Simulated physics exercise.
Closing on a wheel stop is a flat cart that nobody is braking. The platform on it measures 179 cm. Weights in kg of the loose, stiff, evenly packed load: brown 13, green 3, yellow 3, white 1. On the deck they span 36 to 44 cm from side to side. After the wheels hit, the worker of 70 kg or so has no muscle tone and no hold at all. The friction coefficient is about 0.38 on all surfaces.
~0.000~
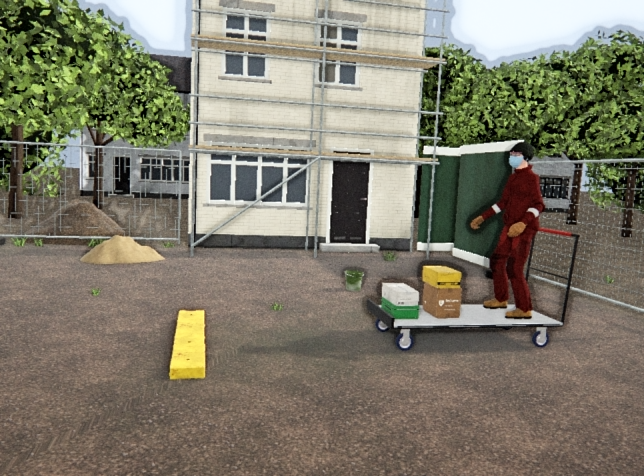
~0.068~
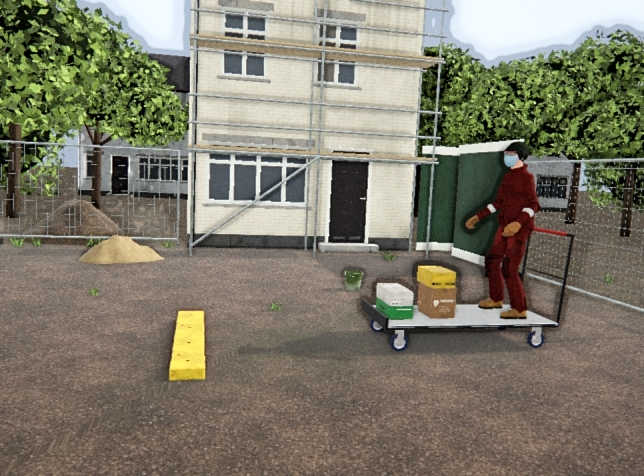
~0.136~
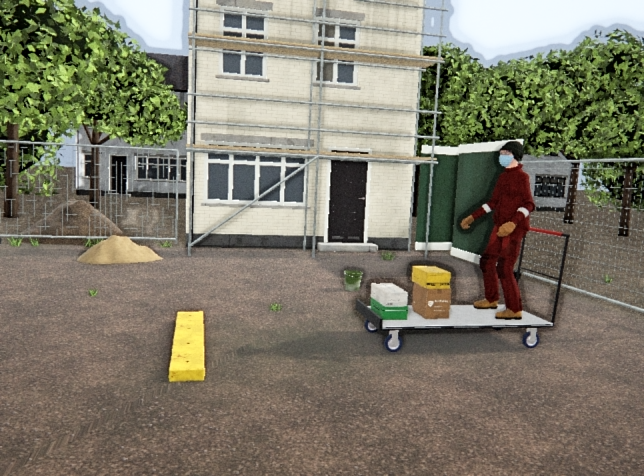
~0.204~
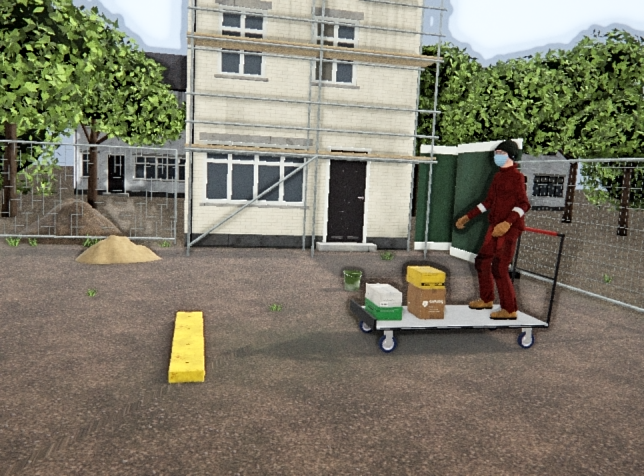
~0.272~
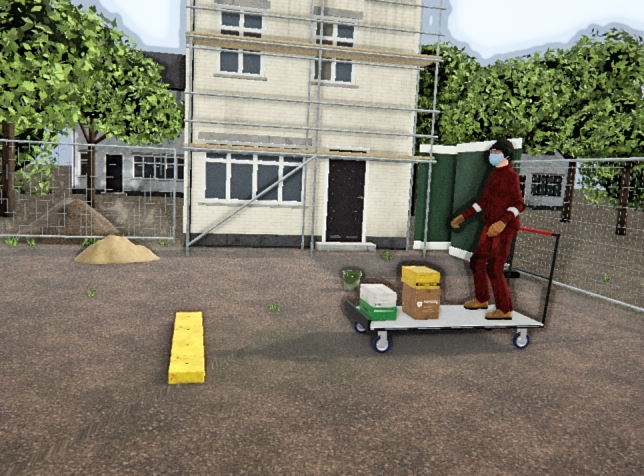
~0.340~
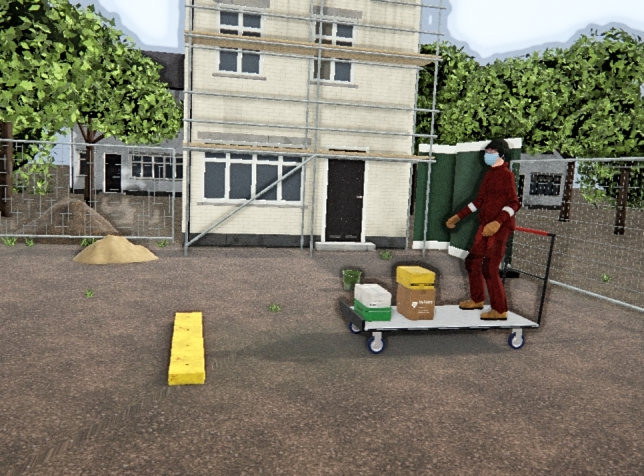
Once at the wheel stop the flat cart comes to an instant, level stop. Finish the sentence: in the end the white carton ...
In the end the white carton is left on the deck.
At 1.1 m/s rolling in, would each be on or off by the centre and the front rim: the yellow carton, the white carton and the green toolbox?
Then yellow is still aboard, white is gone, green is still aboard.
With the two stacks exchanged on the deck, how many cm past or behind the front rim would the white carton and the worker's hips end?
In that case the white one ends 40 cm behind the front rim and the hips 120 cm behind it.
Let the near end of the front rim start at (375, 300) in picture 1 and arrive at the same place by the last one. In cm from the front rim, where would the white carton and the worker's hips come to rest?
White 0 behind, hips 110 behind.
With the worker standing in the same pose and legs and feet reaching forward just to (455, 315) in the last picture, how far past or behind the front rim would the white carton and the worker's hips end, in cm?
Neither reaches the rim: The white item rests 10 cm behind, the hips 110 cm behind.
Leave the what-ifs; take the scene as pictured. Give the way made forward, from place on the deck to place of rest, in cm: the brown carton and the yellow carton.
Forward shift in cm: Brown 10, yellow 20.
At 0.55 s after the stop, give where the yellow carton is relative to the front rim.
Roughly 50 cm short of the front rim.
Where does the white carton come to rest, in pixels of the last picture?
About (204, 297).
Impact comes at 2.03 s.
After 2.58 s the white carton is 9 cm behind the rim, tilted 0°, near (204, 297) in the last picture's view.
After 3.03 s the white carton is 9 cm behind the rim, tilted 0°, near (204, 297) in the last picture's view.
At rest, 4.0 s, nothing is past the rim; behind it, brown carton, green toolbox, yellow carton, white carton and the worker's hips.
